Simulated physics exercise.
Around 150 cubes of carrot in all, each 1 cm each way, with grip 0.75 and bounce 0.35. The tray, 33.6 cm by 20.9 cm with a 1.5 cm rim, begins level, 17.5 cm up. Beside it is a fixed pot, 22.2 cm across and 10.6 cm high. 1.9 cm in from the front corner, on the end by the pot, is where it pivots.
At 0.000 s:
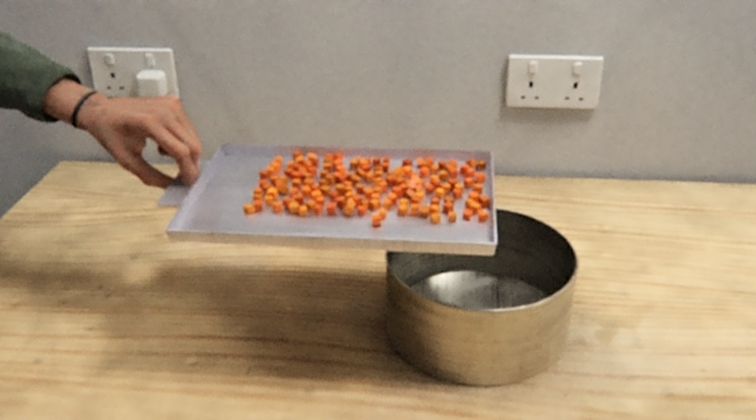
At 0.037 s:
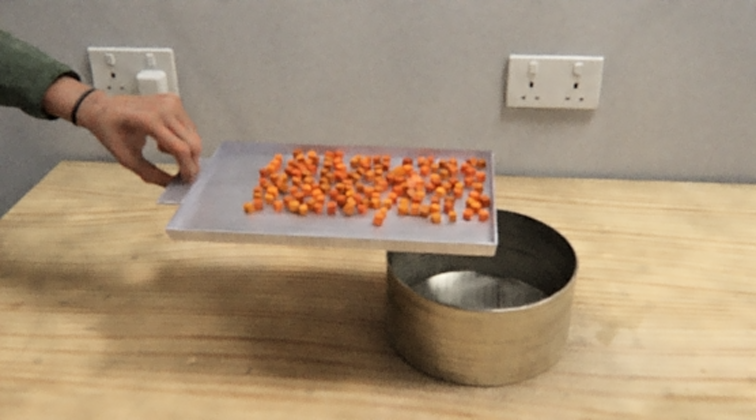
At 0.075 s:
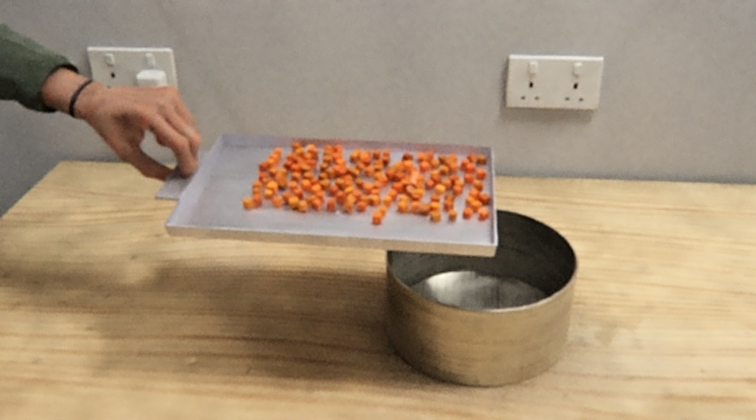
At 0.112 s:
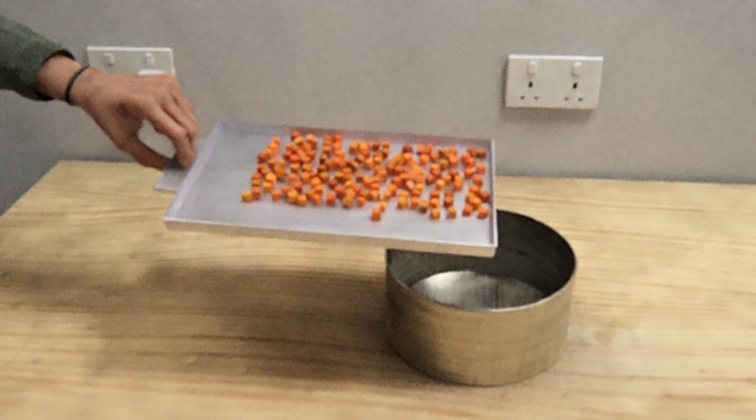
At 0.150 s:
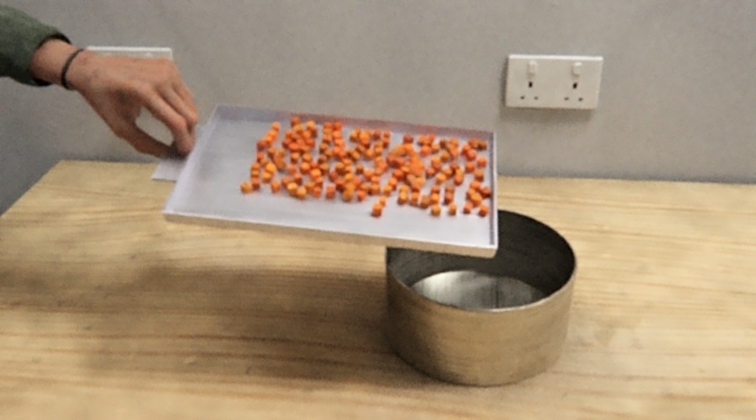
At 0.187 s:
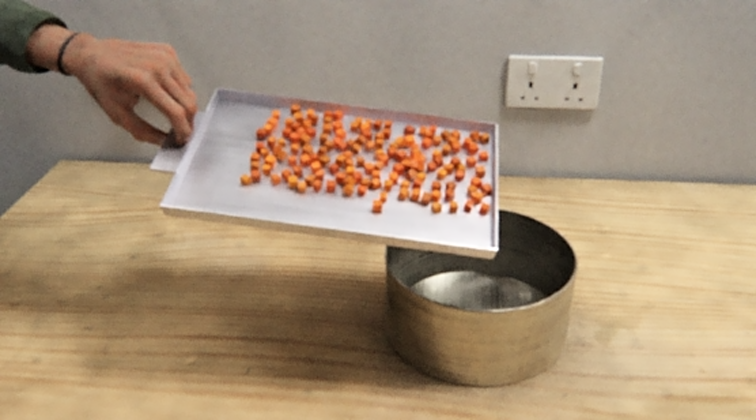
A flat, pale metal tray scattered with small orange carrot cubes is held by a hand over a light wooden table, seen from the front and slightly above. A round, dull metal pot sits below the tray's right end, before a grey wall with white sockets. The hand at the left raises that end, tilting the tray down toward the right, while the camera stays still.
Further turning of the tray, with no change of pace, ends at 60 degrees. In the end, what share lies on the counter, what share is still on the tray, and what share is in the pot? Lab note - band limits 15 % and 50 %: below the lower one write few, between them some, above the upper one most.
Counter = most; tray = some; pot = few.
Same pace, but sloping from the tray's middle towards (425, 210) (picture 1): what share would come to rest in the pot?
I'd say close to 30 %.
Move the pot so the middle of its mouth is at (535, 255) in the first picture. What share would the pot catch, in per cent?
Roughly 0 per cent.
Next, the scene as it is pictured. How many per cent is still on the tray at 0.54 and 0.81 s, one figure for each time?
Roughly 100 then 50.
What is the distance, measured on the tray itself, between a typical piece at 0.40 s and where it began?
It has moved some 0 cm from its start.
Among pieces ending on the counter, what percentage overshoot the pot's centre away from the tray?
60 %.
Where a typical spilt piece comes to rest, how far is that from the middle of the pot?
Distance: Around 24 cm.
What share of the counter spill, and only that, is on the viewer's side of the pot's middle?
I'd put it at around 100 per cent.
After 0.40 s, tilt 38 degrees; the tray holds 100 %, the pot 0 %.
After 0.54 s, tilt 53 degrees; the tray holds 100 %, the pot 0 %.
After 0.81 s, tilt 60 degrees; the tray holds 50 %, the pot 0 %.
In the end, at 2.2 s, counter 60 %, tray 40 %, pot 0 %.
